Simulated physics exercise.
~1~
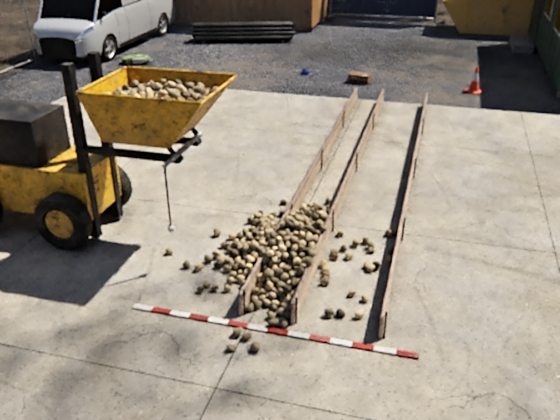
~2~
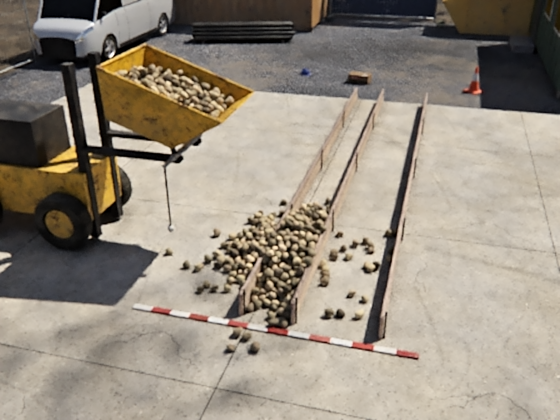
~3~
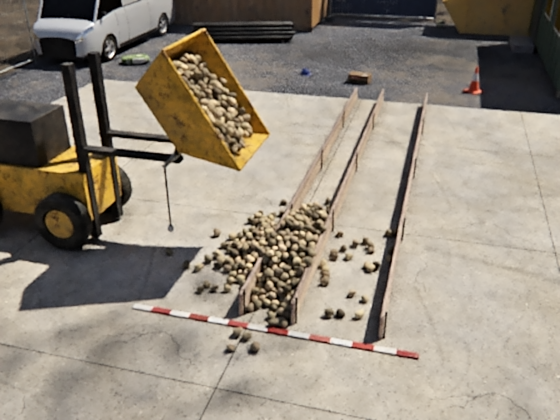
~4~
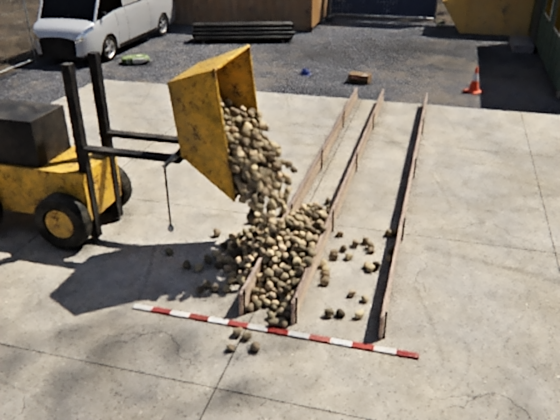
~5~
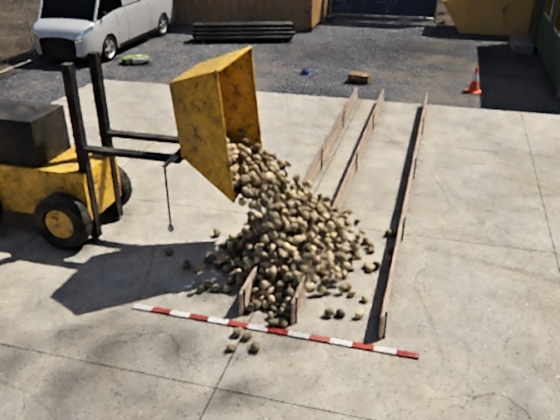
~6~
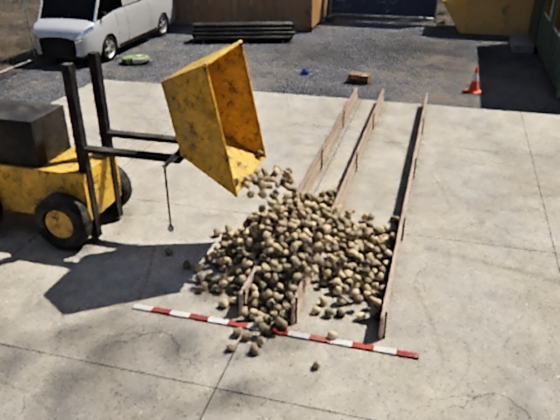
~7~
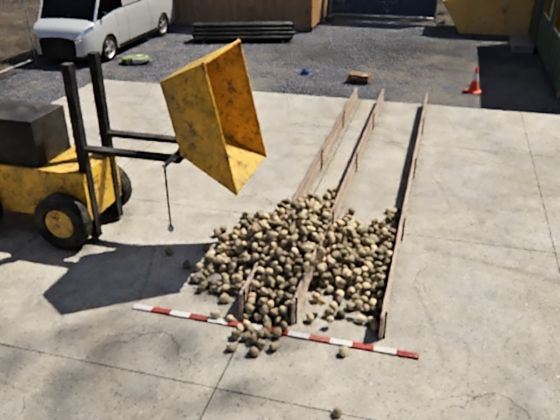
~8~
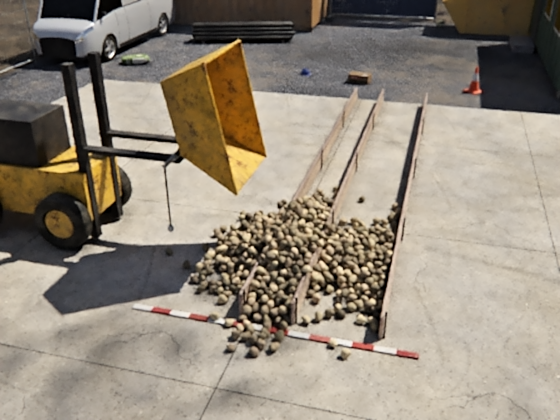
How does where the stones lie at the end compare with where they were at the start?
At the start some stones are up in the skip and the rest lie in a heap mostly around the left bay. By the end they are all down on the ground in one wider heap that reaches farther right, across both bays to the right-hand board.
